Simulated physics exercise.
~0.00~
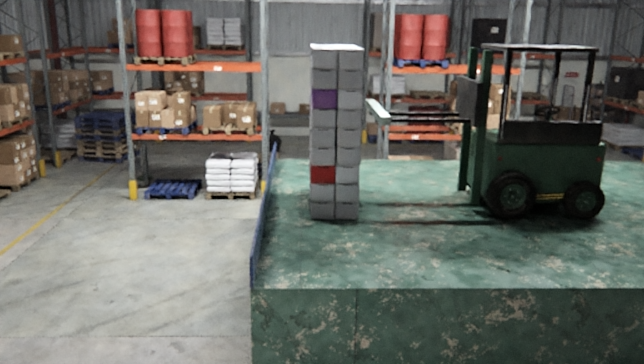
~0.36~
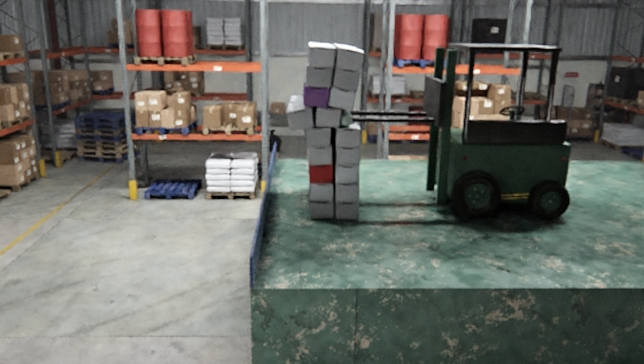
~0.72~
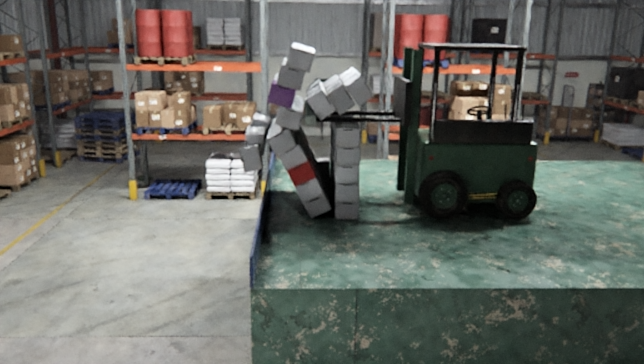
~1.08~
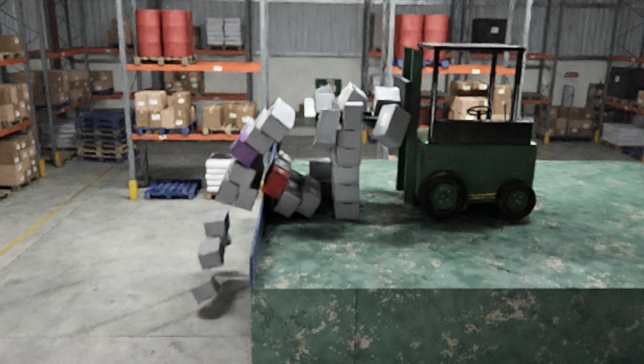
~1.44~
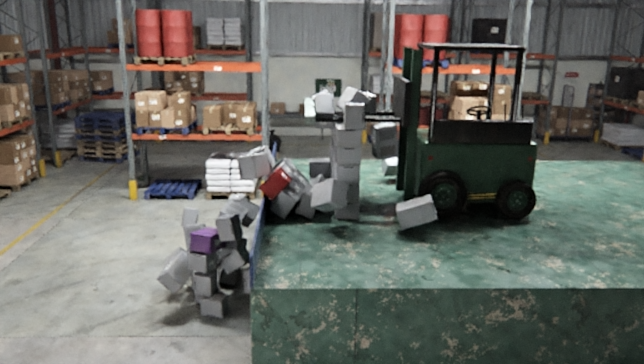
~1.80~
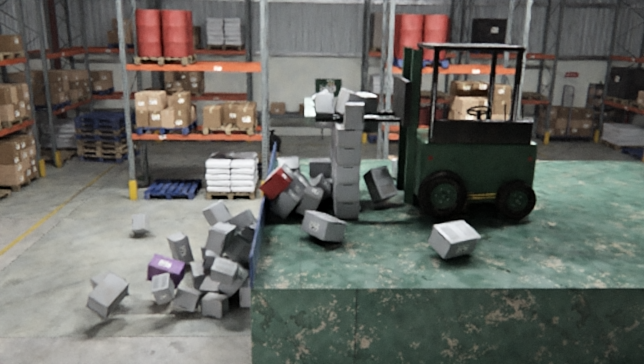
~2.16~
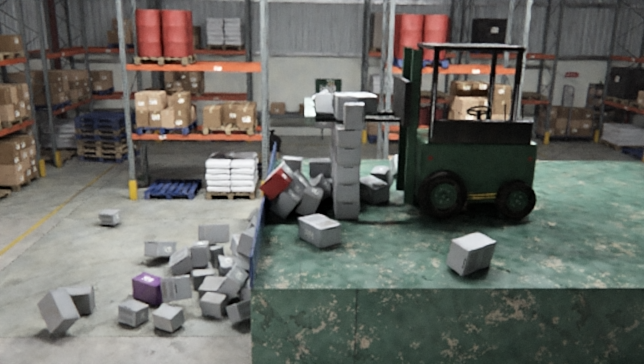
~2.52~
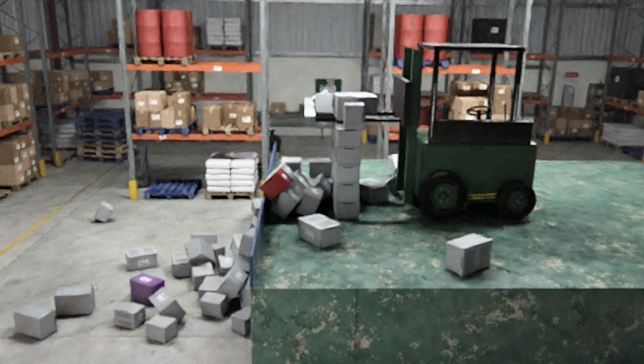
A forklift's beam topples stacked grey boxes, spilling many off the ledge while others stay on top.
